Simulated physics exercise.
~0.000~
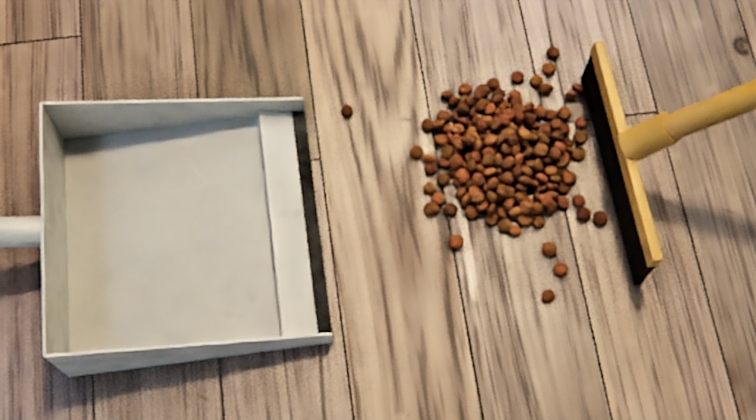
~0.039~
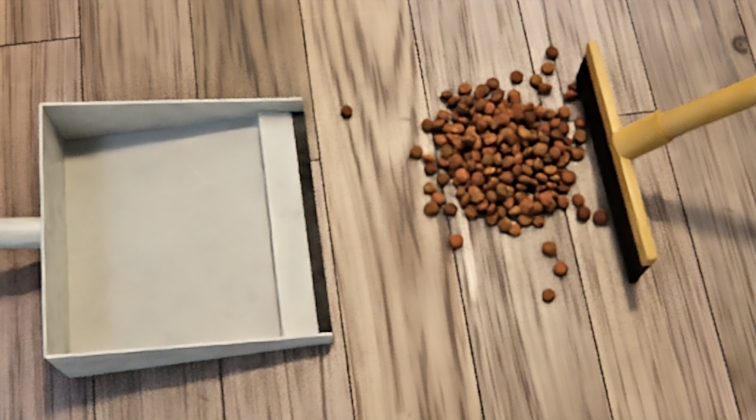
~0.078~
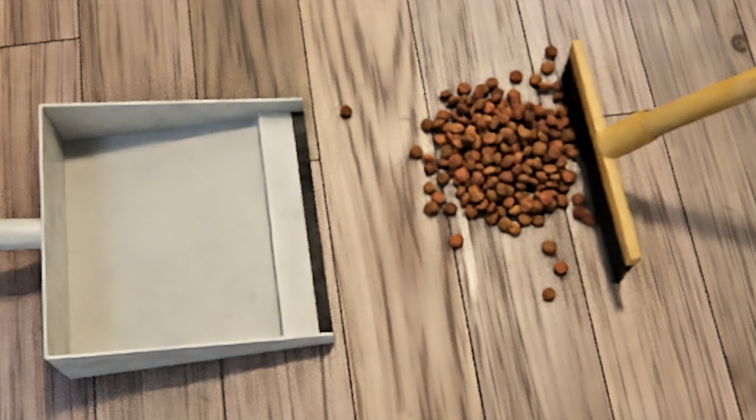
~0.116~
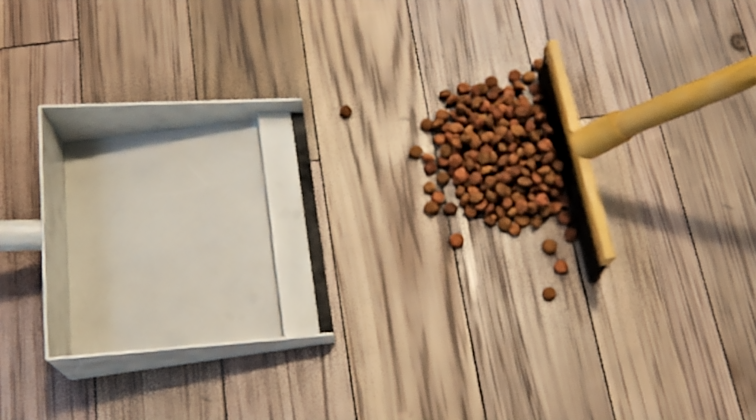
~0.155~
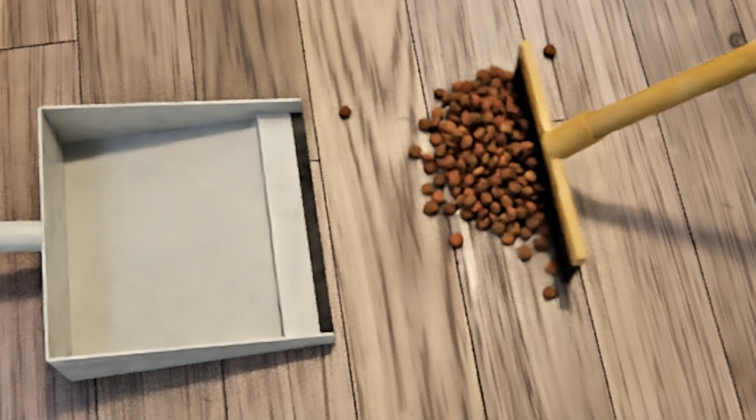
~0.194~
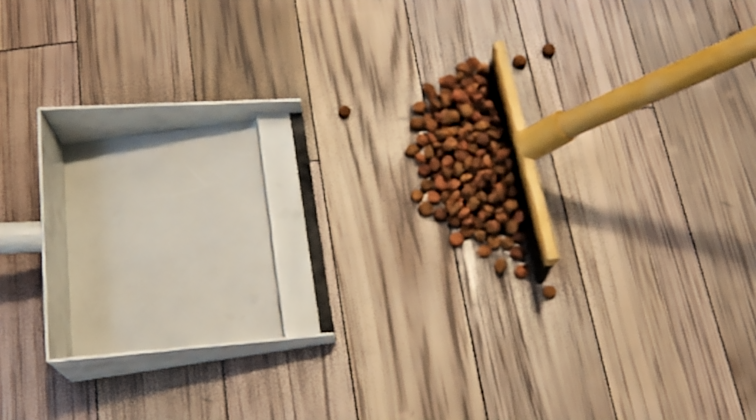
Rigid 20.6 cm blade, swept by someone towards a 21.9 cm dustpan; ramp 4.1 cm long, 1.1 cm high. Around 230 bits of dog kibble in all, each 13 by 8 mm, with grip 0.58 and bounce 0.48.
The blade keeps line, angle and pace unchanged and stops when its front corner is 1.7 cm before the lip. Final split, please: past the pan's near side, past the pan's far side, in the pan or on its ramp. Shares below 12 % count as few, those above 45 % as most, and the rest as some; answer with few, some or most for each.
Final split: Near side: Few; far side: Some; pan: Most.
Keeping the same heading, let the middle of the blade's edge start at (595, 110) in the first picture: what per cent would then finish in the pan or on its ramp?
Estimate: ~ 40 %.
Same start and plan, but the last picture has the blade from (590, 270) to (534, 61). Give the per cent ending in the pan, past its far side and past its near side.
Pan 50; far 10; near 0.
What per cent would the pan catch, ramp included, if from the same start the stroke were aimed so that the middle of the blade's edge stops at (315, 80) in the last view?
That would come to near 25 percent.
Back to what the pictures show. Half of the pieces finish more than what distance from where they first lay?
Some 20 cm.
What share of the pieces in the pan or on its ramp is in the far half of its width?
Something like 80 in a hundred.
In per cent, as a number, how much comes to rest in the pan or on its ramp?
55 %.
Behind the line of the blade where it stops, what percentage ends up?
Something like 10 per cent, roughly.
After 0.34 s, middle of the blade 9 cm from the lip; 0 % over the lip, far side 15 %, near side 0 %.
After 0.44 s, middle of the blade 4 cm from the lip; 20 % over the lip, far side 15 %, near side 0 %.
After 0.67 s, middle of the blade 2 cm from the lip; 55 % over the lip, far side 20 %, near side 0 %.
At rest (1.2 s), near side 0 %, far side 20 %, pan 55 %, in front of the lip or behind the blade 30 %.
